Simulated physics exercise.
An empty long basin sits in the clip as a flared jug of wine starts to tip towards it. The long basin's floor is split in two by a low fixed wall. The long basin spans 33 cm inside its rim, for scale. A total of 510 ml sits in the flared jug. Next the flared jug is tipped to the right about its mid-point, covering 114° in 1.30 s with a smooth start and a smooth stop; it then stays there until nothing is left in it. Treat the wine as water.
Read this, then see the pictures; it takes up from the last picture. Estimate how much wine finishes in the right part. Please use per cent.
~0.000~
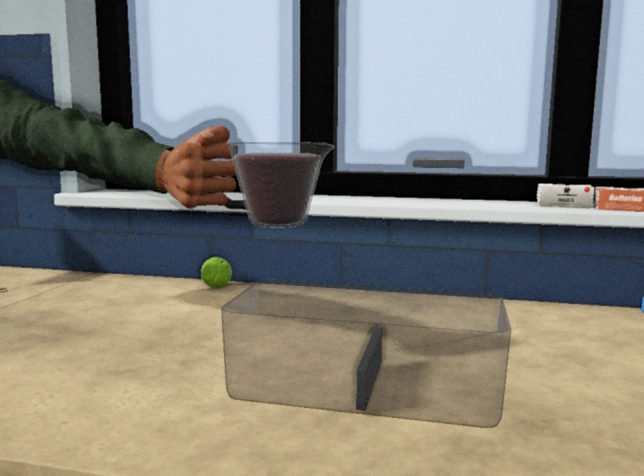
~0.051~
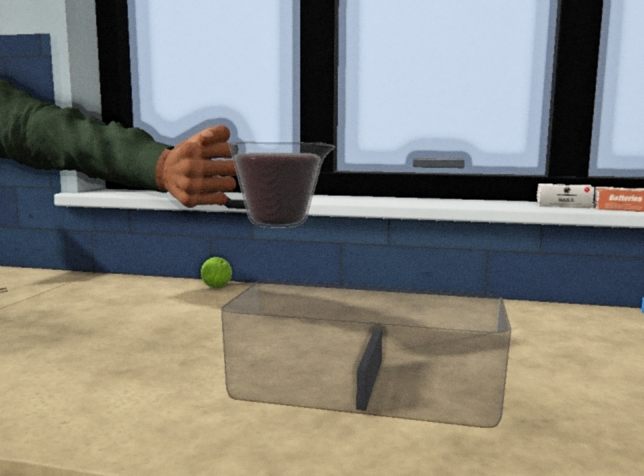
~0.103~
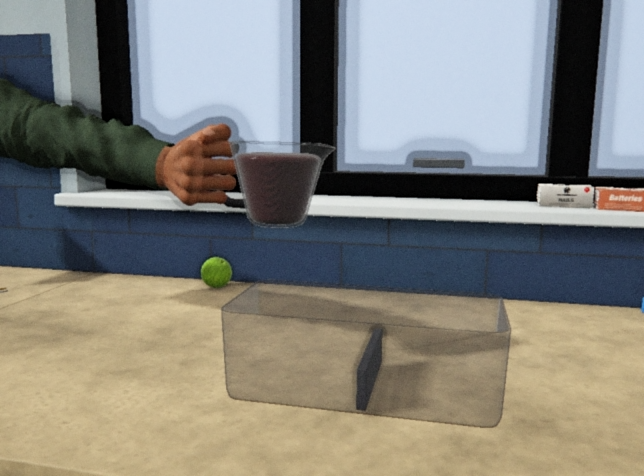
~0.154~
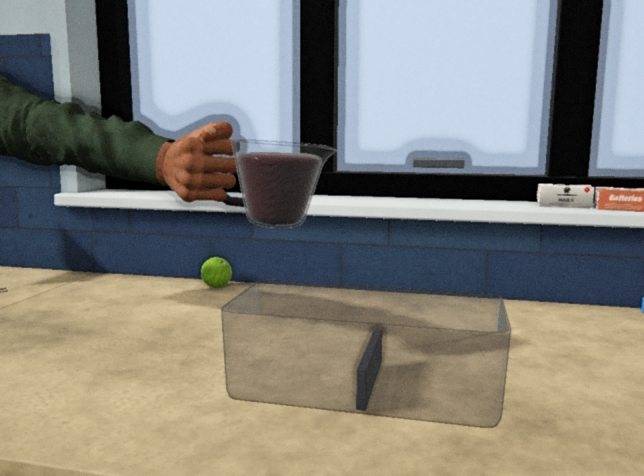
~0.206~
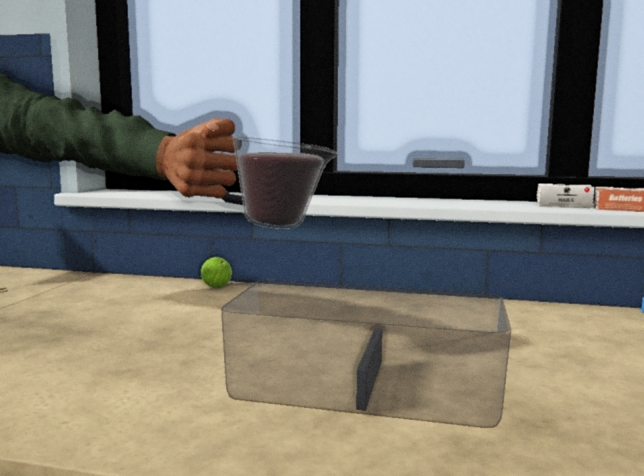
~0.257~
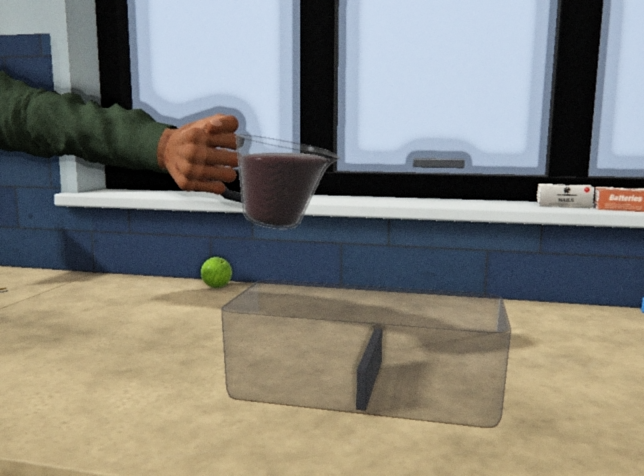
I would say 65 per cent.
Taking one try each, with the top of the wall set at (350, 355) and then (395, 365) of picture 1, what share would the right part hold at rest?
First 85, then 30 per cent.
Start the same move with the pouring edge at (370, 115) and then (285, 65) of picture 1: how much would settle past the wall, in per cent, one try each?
Around 95 per cent first, around 10 per cent next.
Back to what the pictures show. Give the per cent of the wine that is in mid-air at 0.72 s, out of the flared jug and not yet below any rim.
It comes to about 24 percent.
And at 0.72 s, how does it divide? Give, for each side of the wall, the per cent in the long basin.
Roughly 1 sits left and 12 sits right.
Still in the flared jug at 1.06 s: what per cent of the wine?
I'd say some 5 per cent remains.
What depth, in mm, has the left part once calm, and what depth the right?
Some 6 mm on the left and some 14 mm on the right.
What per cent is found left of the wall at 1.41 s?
Roughly 34 per cent.
After 0.72 s the tilt is 67° and 62 per cent is still to pour, 1 is left of the wall and 13 right of it.
After 1.06 s the tilt is 105° and 5 per cent is still to pour, 21 is left of the wall and 64 right of it.
After 1.41 s the tilt is 114° and 0 per cent is still to pour, 34 is left of the wall and 65 right of it.
After 1.80 s the tilt is 114° and 0 per cent is still to pour, 34 is left of the wall and 65 right of it.
In the end 34 per cent lies left of the wall, 65 right of it and 1 outside.
